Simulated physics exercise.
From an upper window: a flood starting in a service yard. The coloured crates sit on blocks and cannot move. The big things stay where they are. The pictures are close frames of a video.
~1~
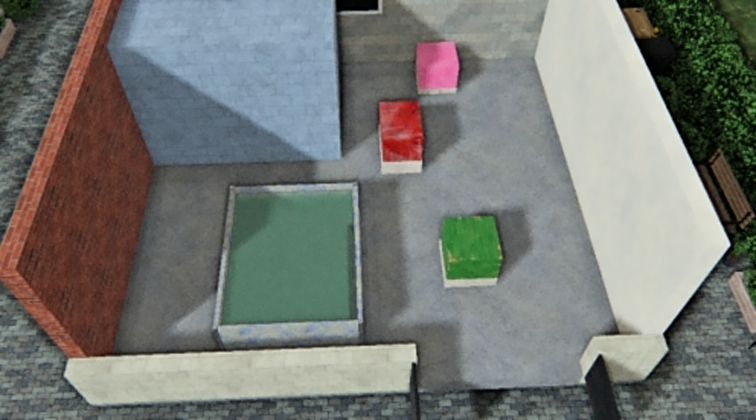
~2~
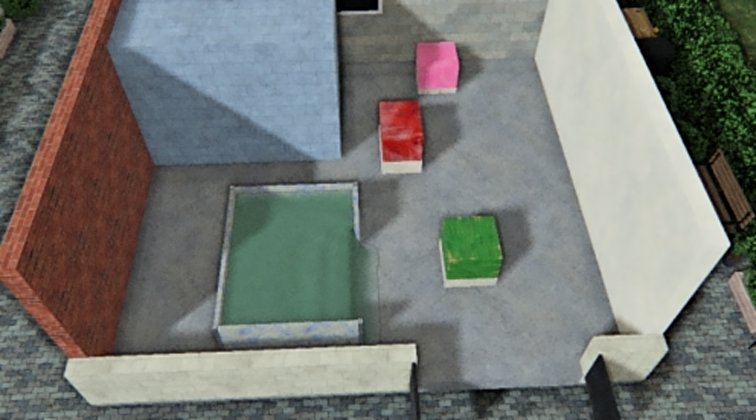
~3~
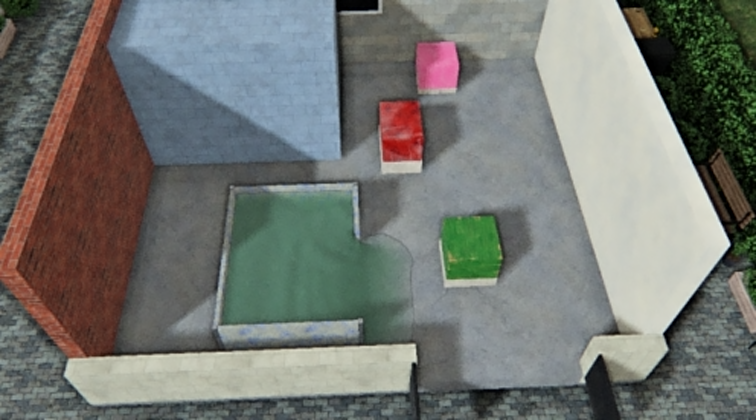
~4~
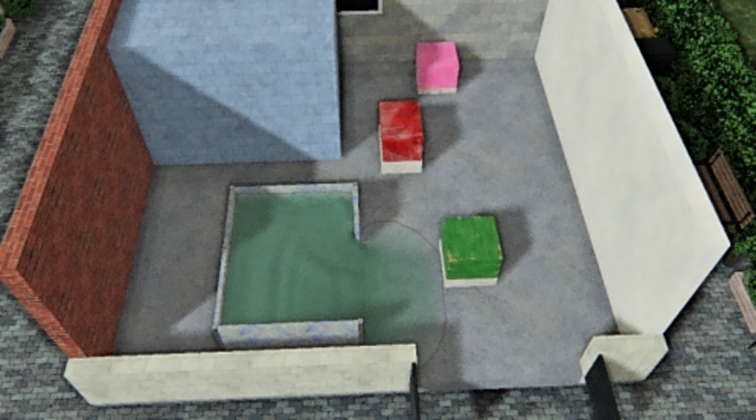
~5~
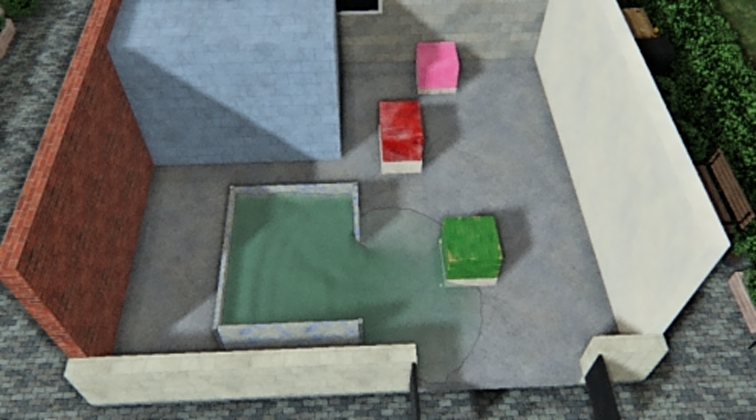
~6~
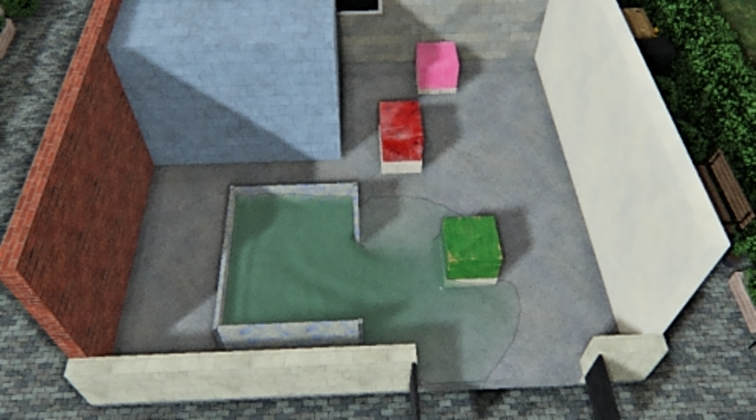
Water tank in a walled yard opening on its right side, green water pouring out and spreading across paving around a green-topped block.
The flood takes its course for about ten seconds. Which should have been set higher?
One by one: The green crate is wetted; the pink crate is wetted; the red crate escapes dry.
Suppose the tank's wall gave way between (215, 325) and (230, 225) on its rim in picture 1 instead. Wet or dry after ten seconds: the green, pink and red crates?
One by one: Green remains dry; pink escapes it; red escapes it.
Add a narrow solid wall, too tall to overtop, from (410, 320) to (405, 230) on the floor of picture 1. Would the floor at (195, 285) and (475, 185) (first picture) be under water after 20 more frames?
In turn: No water, under water.
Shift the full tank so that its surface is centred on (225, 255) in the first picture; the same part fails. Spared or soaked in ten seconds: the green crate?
One by one: The green one is soaked.
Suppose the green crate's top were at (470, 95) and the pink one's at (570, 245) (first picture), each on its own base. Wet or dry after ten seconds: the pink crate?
One by one: The pink crate ends up wet.
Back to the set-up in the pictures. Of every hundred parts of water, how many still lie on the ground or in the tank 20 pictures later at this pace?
Close to 80 %.
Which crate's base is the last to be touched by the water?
I say the one in pink.
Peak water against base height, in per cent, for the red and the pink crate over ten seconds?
Roughly 60 per cent, then 130 per cent.
A moment on, water covers 25 % of the floor; the green crate water round its plinth, the pink crate not reached, the red crate water round its plinth.
Next, water covers 45 % of the floor; the green crate water round its plinth, the pink crate not reached, the red crate water round its plinth.
Then, water covers 65 % of the floor; the green crate water round its plinth, the pink crate water round its plinth, the red crate water round its plinth.
Later, water covers 85 % of the floor; the green crate water round its plinth, the pink crate water round its plinth, the red crate water round its plinth.
In the end, water covers 95 % of the floor; the green crate was topped, the pink crate was topped, the red crate stayed above the water.
